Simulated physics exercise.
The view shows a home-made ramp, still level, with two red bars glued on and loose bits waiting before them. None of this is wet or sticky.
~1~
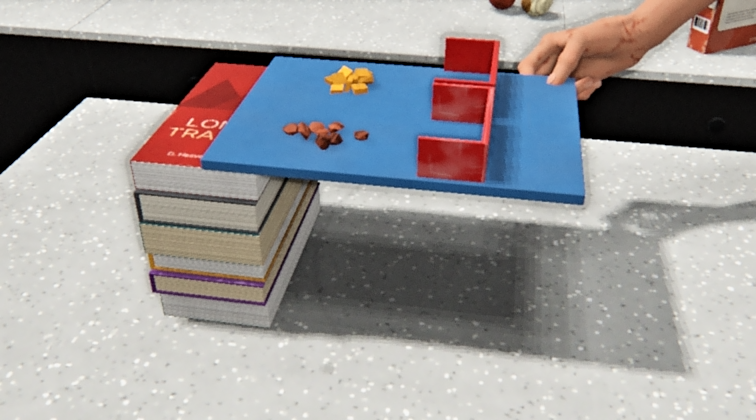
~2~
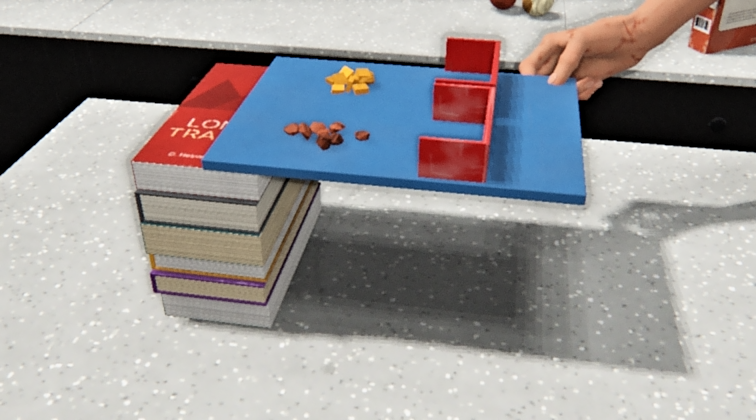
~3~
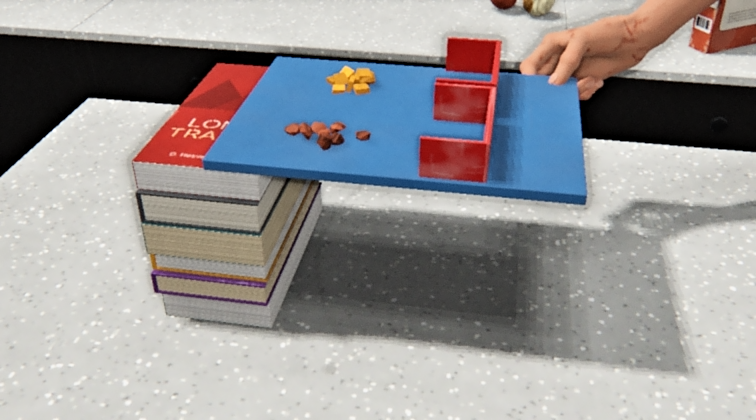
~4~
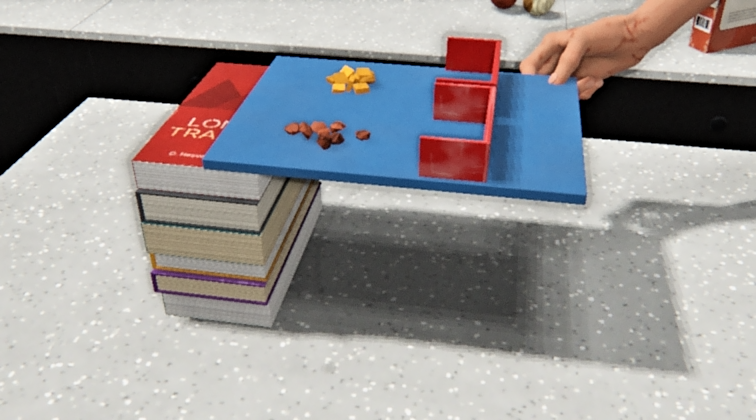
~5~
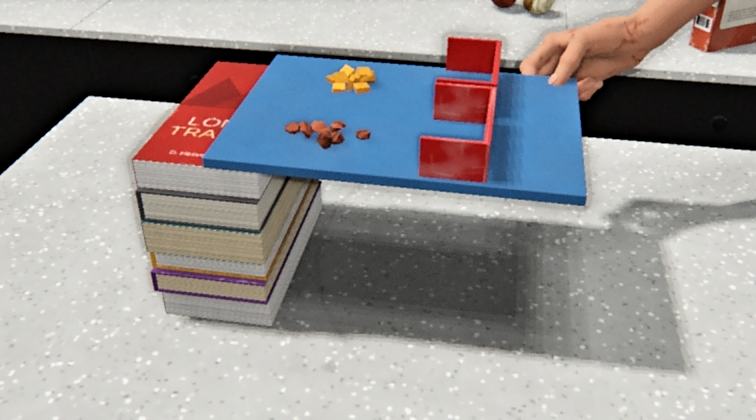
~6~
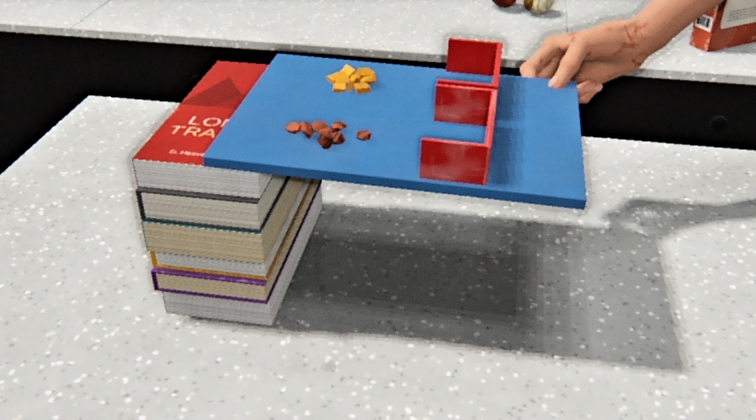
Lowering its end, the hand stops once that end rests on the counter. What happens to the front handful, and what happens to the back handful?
In the end most likely the front handful gets caught at its barrier. Most likely the back handful gets caught at its barrier.
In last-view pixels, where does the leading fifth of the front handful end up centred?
Near (432, 244).
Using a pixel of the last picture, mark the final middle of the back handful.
I'd say somewhere about (437, 187).
Then, 1.07 s past the last view, board sloping at 21°; front handful where it was; back handful where it was.
Then, 2.01 s past the last view, board sloping at 38°; front handful has reached its bar; back handful has reached its bar.
Then, 2.82 s past the last view, board resting at 41°; front handful has reached its bar; back handful has reached its bar.
Finally, board resting at 41°; front handful gathered behind its bar; back handful gathered behind its bar.
